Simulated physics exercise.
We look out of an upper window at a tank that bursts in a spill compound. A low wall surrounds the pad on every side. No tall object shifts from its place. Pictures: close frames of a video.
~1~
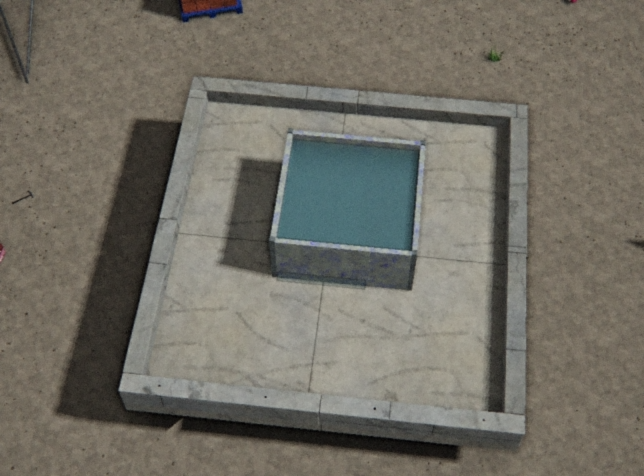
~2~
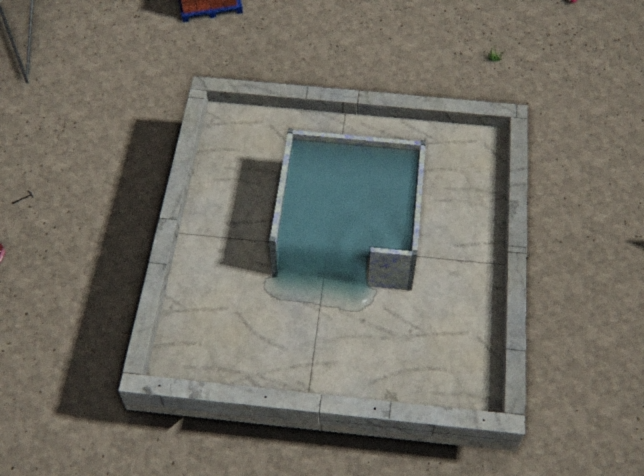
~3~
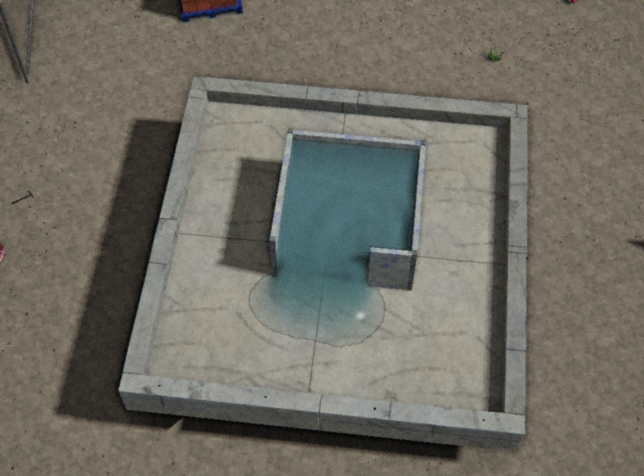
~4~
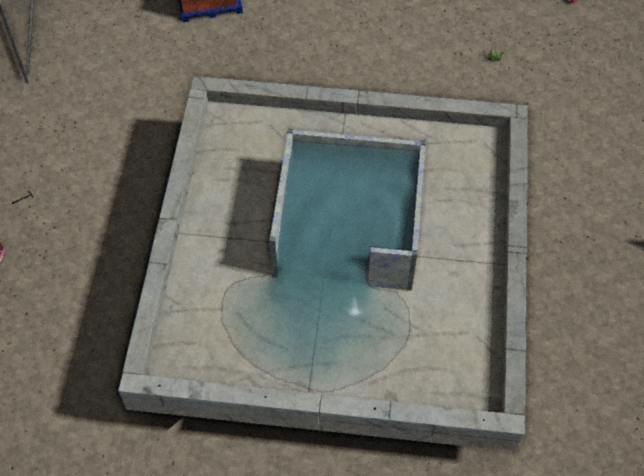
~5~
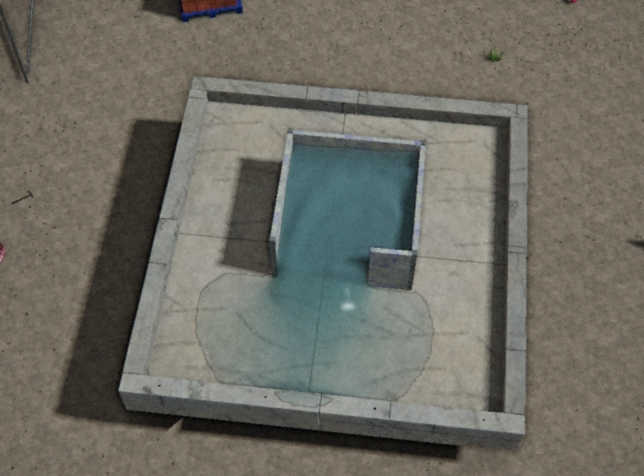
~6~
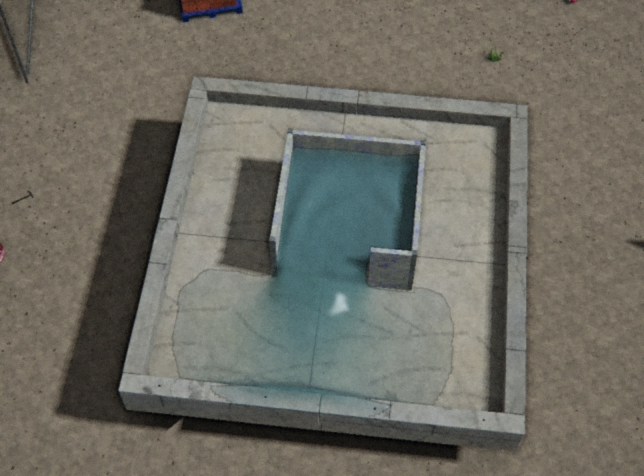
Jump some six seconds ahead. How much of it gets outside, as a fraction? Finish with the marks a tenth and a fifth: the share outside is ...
The share outside is between a tenth and a fifth.
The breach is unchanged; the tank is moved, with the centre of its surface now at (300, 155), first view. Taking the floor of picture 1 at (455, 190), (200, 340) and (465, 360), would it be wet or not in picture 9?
Taking them in order: The first is spared, the second submerged and the third spared.
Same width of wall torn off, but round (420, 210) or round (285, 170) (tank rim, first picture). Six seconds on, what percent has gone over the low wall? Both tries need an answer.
You'd see close to 22 per cent in the first try and close to 20 per cent in the second.
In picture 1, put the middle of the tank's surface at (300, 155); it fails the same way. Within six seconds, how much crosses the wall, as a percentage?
Near 12 in a hundred, I reckon.
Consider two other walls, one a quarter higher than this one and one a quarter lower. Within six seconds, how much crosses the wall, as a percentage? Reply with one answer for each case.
8 % and 28 %.
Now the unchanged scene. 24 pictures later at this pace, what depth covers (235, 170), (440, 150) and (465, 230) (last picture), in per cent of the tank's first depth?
I'd put them at close to 4 per cent, then 6 per cent, then 6 per cent.
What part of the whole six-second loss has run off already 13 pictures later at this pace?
Around 85 per cent.
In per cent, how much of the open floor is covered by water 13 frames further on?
Roughly 60 percent, I reckon.
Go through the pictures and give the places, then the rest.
The first picture shows still water in the tank at (350, 194).
In the second picture, the front is at (269, 281), out from the gap at (323, 265).
In the third picture, the front is at (358, 336), out from the gap at (323, 268).
In the fourth picture, the front is at (333, 383), out from the gap at (323, 269).
In the fifth picture, the front is at a hidden place, out from the gap at (323, 269).
In the sixth picture, the front is at a hidden place, out from the gap at (323, 269).
A moment on, water covers 30 % of the floor; the low wall has let 1 % over.
Next, water covers 35 % of the floor; the low wall has let 3 % over.
Then, water covers 55 % of the floor; the low wall has let 13 % over.
Later, water covers 80 % of the floor; the low wall has let 15 % over.
In the end, water covers 85 % of the floor; the low wall has let 15 % over.
